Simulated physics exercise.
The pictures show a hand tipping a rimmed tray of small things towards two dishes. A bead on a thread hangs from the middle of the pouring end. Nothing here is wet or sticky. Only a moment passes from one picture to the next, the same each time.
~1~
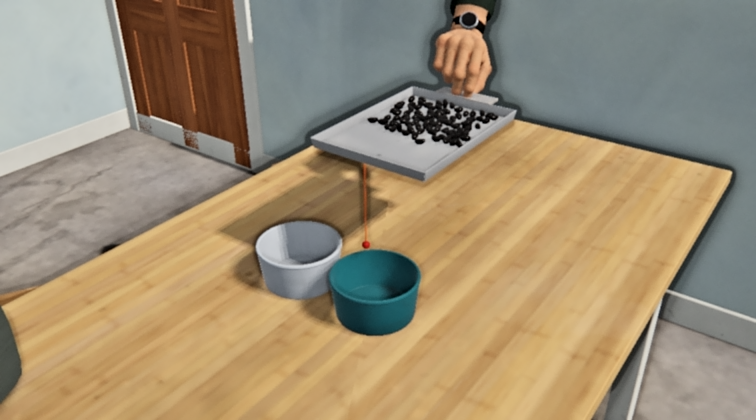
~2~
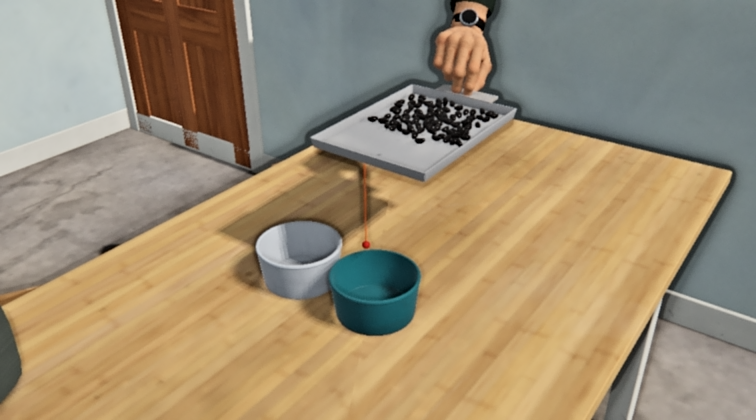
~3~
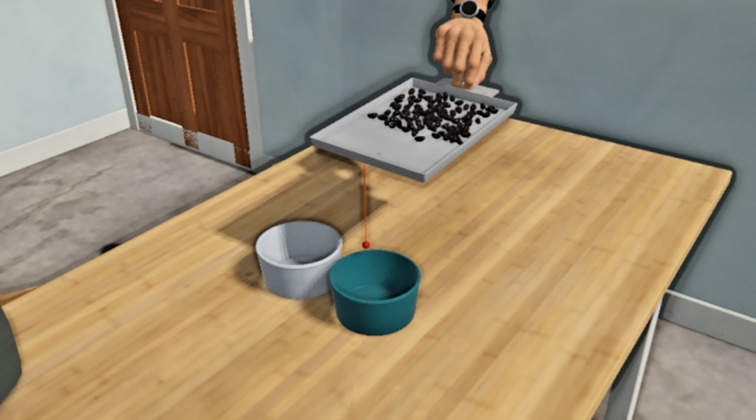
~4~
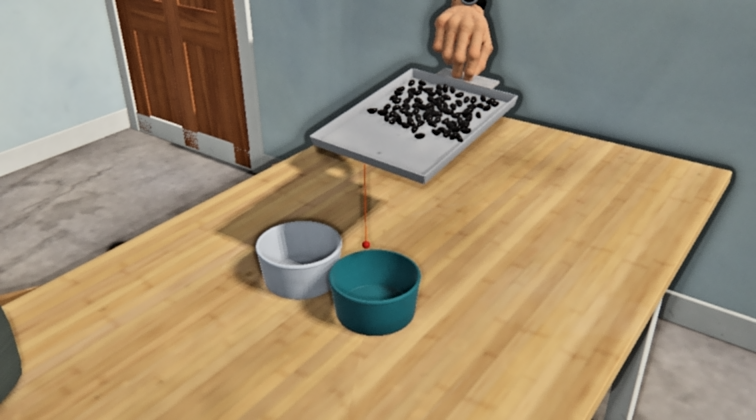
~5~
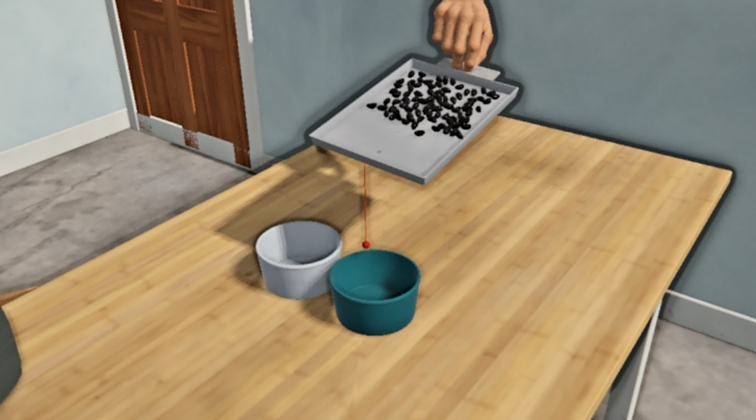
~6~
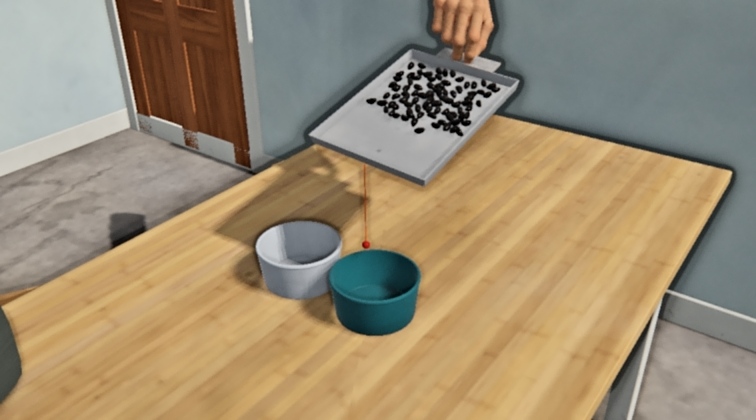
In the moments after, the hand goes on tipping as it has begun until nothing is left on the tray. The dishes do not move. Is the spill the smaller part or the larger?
They take over half between them.
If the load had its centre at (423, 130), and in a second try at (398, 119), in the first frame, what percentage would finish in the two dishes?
Near 80 % and 60 %.
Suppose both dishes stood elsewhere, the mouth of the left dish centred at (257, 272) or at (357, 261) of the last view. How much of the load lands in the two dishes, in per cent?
The first gives 10 %, the second 80 %.
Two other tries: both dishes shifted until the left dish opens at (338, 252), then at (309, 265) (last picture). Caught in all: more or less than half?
At the first place most of it, at the second the larger part.
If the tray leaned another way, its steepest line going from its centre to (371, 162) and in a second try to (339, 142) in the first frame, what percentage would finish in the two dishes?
About 70 and 80 per cent.
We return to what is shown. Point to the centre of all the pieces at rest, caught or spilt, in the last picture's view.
At about (383, 309).
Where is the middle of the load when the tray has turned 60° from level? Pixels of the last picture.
Close to (404, 157).
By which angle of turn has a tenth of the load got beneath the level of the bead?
At about 70°.
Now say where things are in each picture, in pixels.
The first frame shows corners of the pouring end (314, 137) and (424, 171), level; middle of the load (429, 116), black beans; left dish (272, 276); right dish (348, 311); bead on its thread (366, 245).
The second frame shows corners of the pouring end (314, 137) and (424, 171), level; middle of the load (429, 115).
The third frame shows corners of the pouring end (314, 137) and (424, 172), tipped barely, lowest at the right corner; middle of the load (429, 111).
The fourth frame shows corners of the pouring end (313, 136) and (424, 174), tipped a little, lowest at the right corner; middle of the load (429, 106).
The fifth frame shows corners of the pouring end (313, 135) and (424, 176), tipped a little, lowest at the right corner; middle of the load (429, 100).
The sixth frame shows corners of the pouring end (312, 134) and (424, 178), tipped a little, lowest at the right corner; middle of the load (429, 94); left dish (272, 276); right dish (348, 311).
Just after the last frame, tray tipped steeply; almost all on the tray; just a few outside both; about a tenth in the air.
A moment on, tray tipped past a quarter turn; roughly half on the tray; roughly a third in the right dish; about a tenth outside both; about a tenth in the air.
Further on, tray tipped past a quarter turn; the larger part in the right dish; roughly a quarter outside both.
When it is over, tray tipped past a quarter turn; the larger part in the right dish; not one in the left dish; roughly a quarter outside both.
